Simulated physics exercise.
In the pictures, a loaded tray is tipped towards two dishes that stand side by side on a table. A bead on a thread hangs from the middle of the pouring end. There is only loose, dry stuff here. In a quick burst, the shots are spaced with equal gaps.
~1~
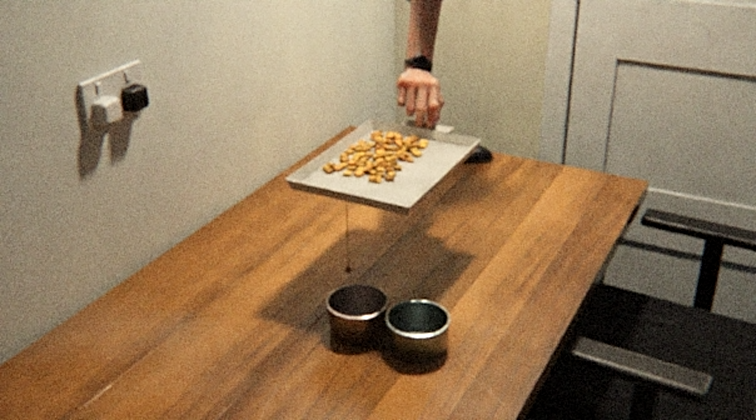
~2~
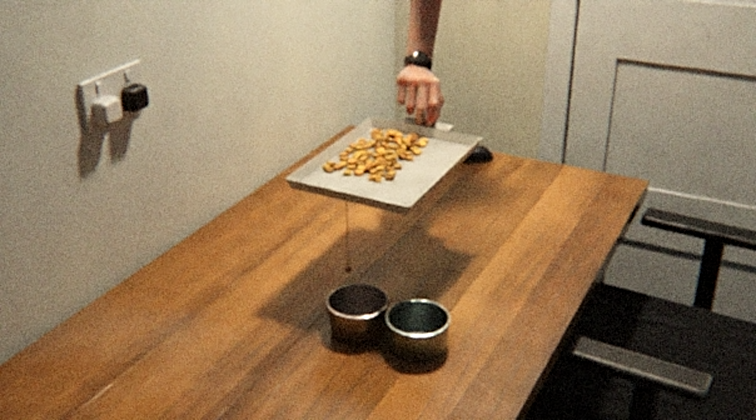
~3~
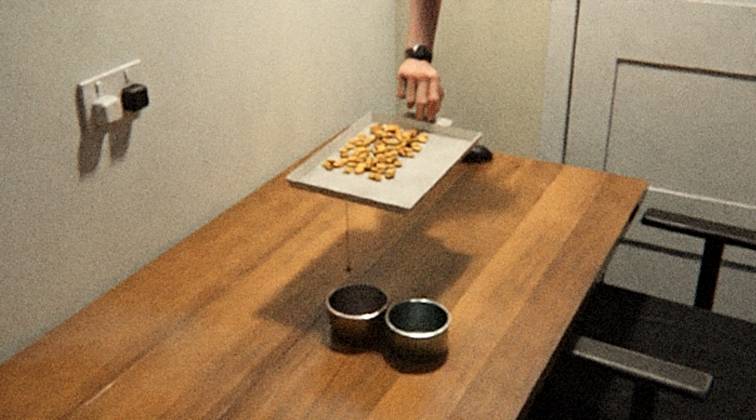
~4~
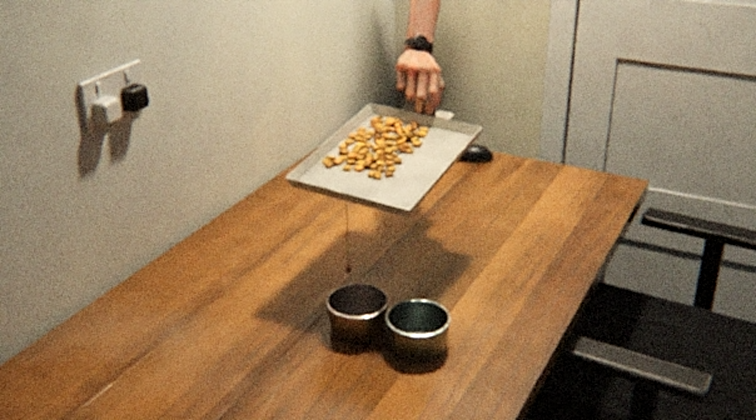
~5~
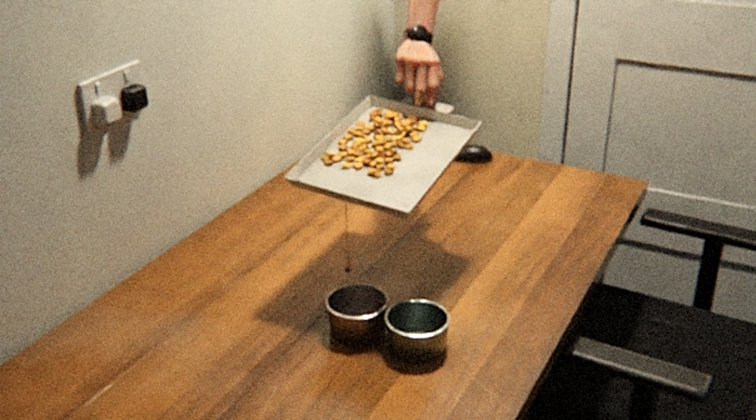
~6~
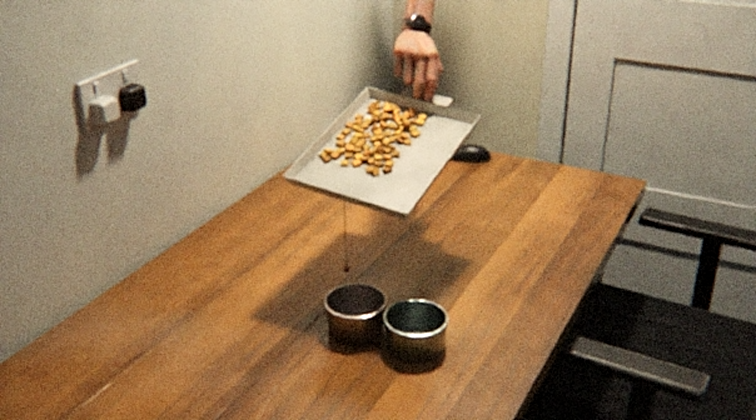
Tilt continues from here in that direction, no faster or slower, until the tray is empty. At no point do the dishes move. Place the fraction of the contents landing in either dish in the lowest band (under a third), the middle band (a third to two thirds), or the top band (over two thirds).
It goes in the middle band.
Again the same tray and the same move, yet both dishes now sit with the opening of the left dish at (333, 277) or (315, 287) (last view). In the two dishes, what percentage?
It would be near 80 per cent first and near 60 per cent second.
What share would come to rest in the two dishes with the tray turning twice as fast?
It would be close to 70 per cent.
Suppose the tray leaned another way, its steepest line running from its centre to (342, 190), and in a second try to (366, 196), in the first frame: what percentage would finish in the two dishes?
Somewhere close to 0 % the first time, 50 % the second.
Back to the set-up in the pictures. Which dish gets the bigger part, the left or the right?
It is the left-hand dish.
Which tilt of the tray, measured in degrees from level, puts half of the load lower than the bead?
Roughly 100°.
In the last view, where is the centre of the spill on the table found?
Somewhere about (401, 319), I'd say.
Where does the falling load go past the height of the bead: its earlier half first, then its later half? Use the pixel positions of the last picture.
The early half goes through (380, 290), the late half through (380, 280).
Shortly afterwards, tray tipped steeply; all but a few on the tray; only a few in the air.
Next, tray tipped right over; near two thirds on the tray; a little in the right dish; a little in the left dish; a little outside both; a little in the air.
Some moments later, tray tipped past a quarter turn; a little in the right dish; near a third in the left dish; near half outside both.
In the end, tray tipped past a quarter turn; a little in the right dish; near a third in the left dish; near half outside both.
